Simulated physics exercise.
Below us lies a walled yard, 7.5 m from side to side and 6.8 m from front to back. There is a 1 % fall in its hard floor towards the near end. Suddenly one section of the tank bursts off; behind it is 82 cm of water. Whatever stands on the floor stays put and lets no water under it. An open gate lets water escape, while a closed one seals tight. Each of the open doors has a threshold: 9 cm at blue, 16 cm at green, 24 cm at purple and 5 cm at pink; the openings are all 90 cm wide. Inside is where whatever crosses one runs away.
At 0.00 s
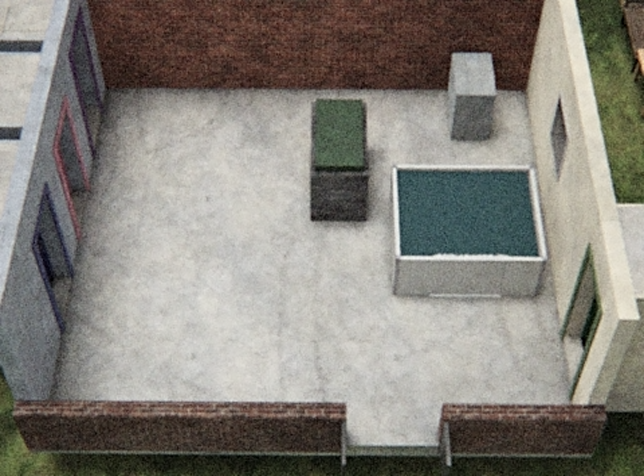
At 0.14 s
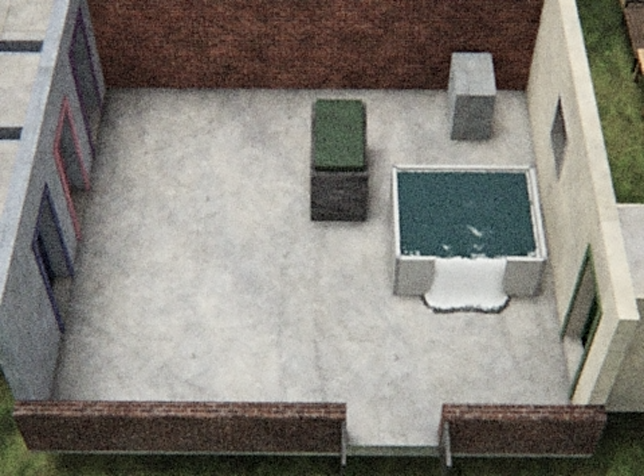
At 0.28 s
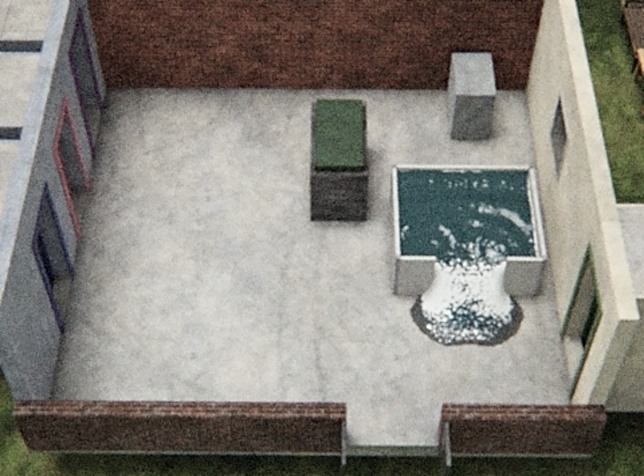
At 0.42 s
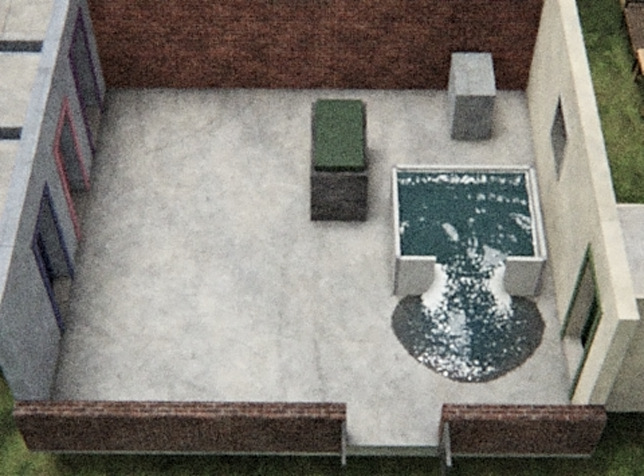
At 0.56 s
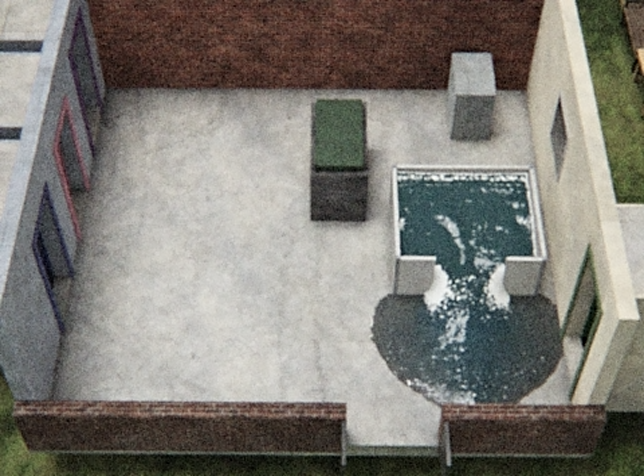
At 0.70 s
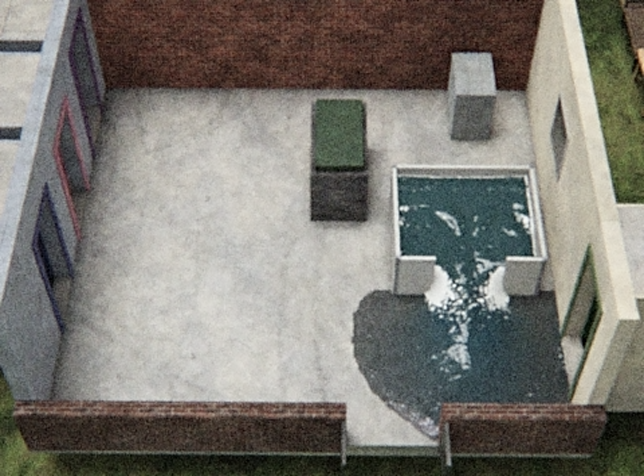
In a walled yard with a pale hard floor, a tank of dark green water stands still near the right wall. Its near side opens and water gushes out in white foam, then spreads in a widening dark pool across the floor to the low brick wall at the near end.
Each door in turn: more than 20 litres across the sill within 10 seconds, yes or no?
Answers: Blue door, no; green door, yes; purple door, no; pink door, no.
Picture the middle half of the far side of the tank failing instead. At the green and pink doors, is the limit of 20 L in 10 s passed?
Lab note: Vs limit, green door inside limit; pink door limit exceeded.
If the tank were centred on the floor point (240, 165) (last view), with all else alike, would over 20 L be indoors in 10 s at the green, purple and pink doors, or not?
With respect to that limit, green ends up inside it, purple ends up inside it, pink ends up inside it.
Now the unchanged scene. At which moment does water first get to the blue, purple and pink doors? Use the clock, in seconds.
Arrival times: Blue 4.5 seconds, purple 7.0 seconds, pink 5.5 seconds.
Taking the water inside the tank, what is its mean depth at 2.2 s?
I'd put the average depth near 39 cm.
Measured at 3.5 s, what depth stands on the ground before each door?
Door by door in cm, blue shows 0, green shows 23, purple shows 0, pink shows 0.
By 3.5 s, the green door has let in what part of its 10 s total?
Some 85 in a hundred.
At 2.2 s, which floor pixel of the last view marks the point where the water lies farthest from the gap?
(186, 428).
After 1.4 s water covers 15 % of the floor and is deepest (62 cm) near (569, 431); blue door not reached, green door 22 cm at the sill, 0 L in, purple door not reached, pink door not reached.
After 2.2 s water covers 20 % of the floor and is deepest (38 cm) near (491, 419); blue door not reached, green door 31 cm at the sill, 36 L in, purple door not reached, pink door not reached.
After 3.5 s water covers 30 % of the floor and is deepest (30 cm) near (467, 430); blue door not reached, green door 23 cm at the sill, 92 L in, purple door not reached, pink door not reached.
After 6.0 s water covers 45 % of the floor and is deepest (20 cm) near (467, 430); blue door 9 cm at the sill, 0 L in, green door 11 cm at the sill, 110 L in, purple door not reached, pink door 3 cm at the sill, 0 L in.
After 10.0 s water covers 75 % of the floor and is deepest (10 cm) near (59, 427); blue door 7 cm at the sill, 0 L in, green door 8 cm at the sill, 110 L in, purple door 3 cm at the sill, 0 L in, pink door 4 cm at the sill, 0 L in.
